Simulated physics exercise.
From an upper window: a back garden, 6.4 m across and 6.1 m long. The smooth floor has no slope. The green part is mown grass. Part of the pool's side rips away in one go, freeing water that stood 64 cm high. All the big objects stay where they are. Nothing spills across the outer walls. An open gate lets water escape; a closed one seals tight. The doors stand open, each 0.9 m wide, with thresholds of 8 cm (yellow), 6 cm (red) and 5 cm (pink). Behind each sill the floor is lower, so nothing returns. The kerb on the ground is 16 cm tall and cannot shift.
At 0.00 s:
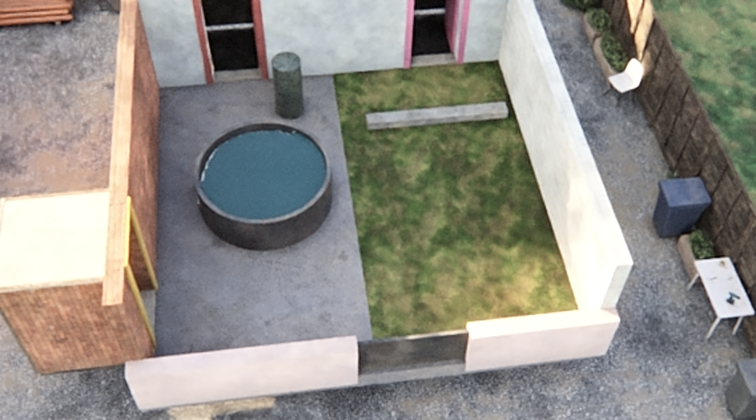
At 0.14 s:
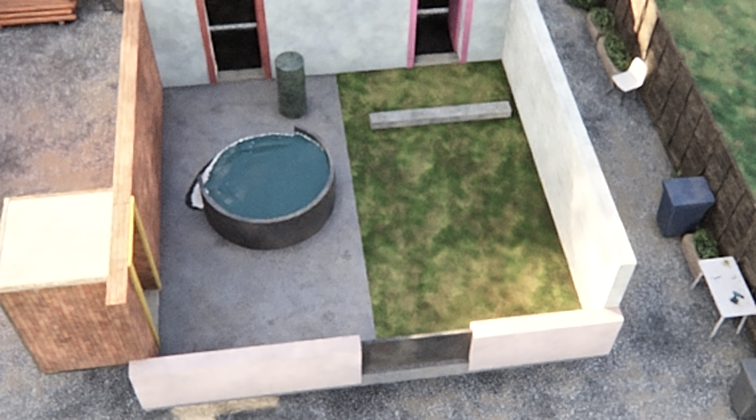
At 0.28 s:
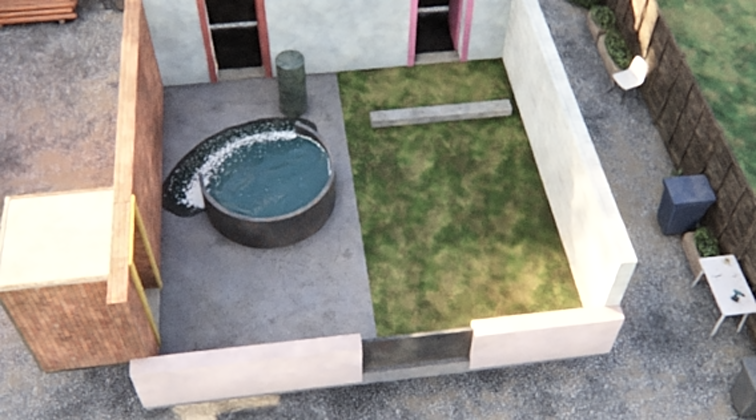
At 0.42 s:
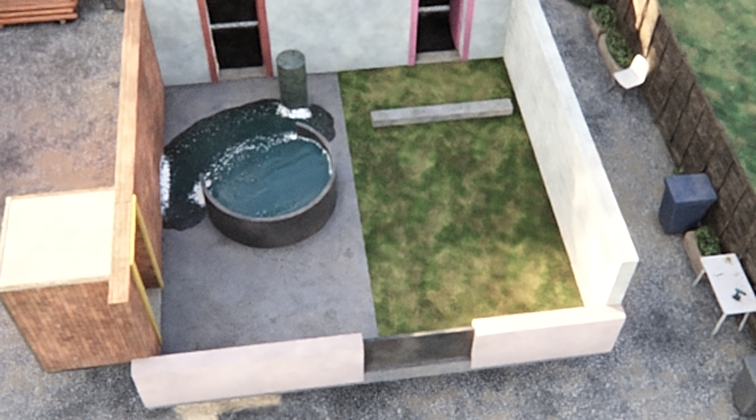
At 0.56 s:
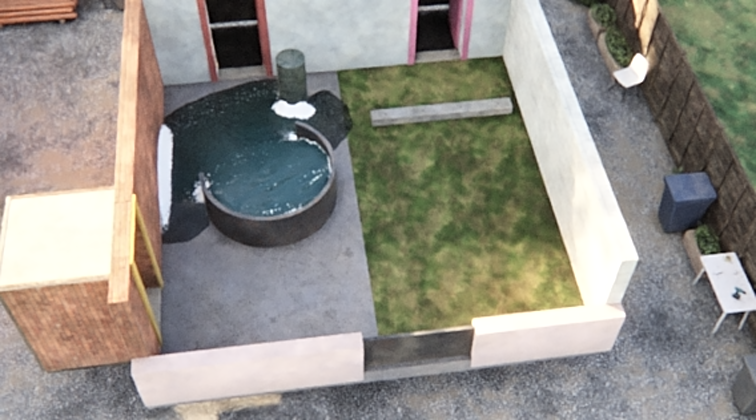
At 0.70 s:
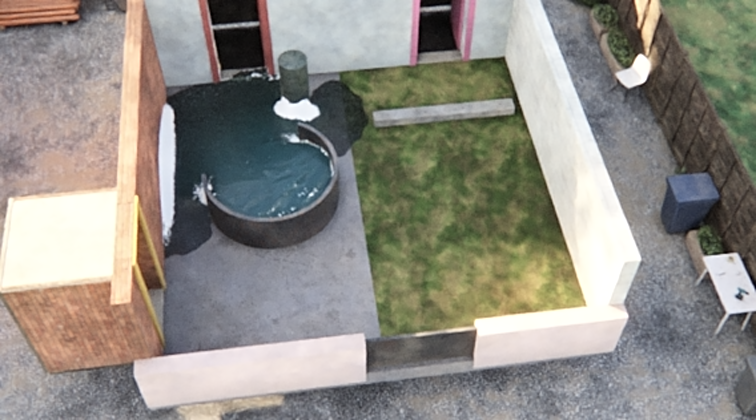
A round pool's side rips open and water spreads across the grey floor toward the back.
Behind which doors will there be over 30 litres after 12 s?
Door by door: At the yellow door it stays under the limit; at the red door it exceeds the limit; at the pink door it exceeds the limit.
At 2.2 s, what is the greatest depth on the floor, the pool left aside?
Up to some 40 cm.
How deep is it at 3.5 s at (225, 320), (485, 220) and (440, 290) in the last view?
Roughly 2, 0 and 0 cm, in turn.
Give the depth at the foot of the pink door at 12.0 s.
About 7.0 cm.
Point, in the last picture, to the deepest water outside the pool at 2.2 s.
Around (167, 106).
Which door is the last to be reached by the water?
Last comes the pink one.
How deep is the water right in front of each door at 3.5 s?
In cm: Yellow 2, red 18, pink 6.
After 1.4 s water covers 25 % of the floor and is deepest (55 cm) near (167, 92); yellow door 1 cm at the sill, 0 L in, red door 16 cm at the sill, 77 L in, pink door not reached.
After 2.2 s water covers 35 % of the floor and is deepest (40 cm) near (167, 106); yellow door 2 cm at the sill, 0 L in, red door 29 cm at the sill, 218 L in, pink door not reached.
After 3.5 s water covers 45 % of the floor and is deepest (22 cm) near (275, 82); yellow door 2 cm at the sill, 0 L in, red door 18 cm at the sill, 349 L in, pink door 6 cm at the sill, 0 L in.
After 7.0 s water covers 75 % of the floor and is deepest (13 cm) near (428, 110); yellow door 4 cm at the sill, 0 L in, red door 7 cm at the sill, 423 L in, pink door 11 cm at the sill, 23 L in.
After 12.0 s water covers 95 % of the floor and is deepest (8 cm) near (313, 151); yellow door 3 cm at the sill, 0 L in, red door 7 cm at the sill, 429 L in, pink door 7 cm at the sill, 74 L in.
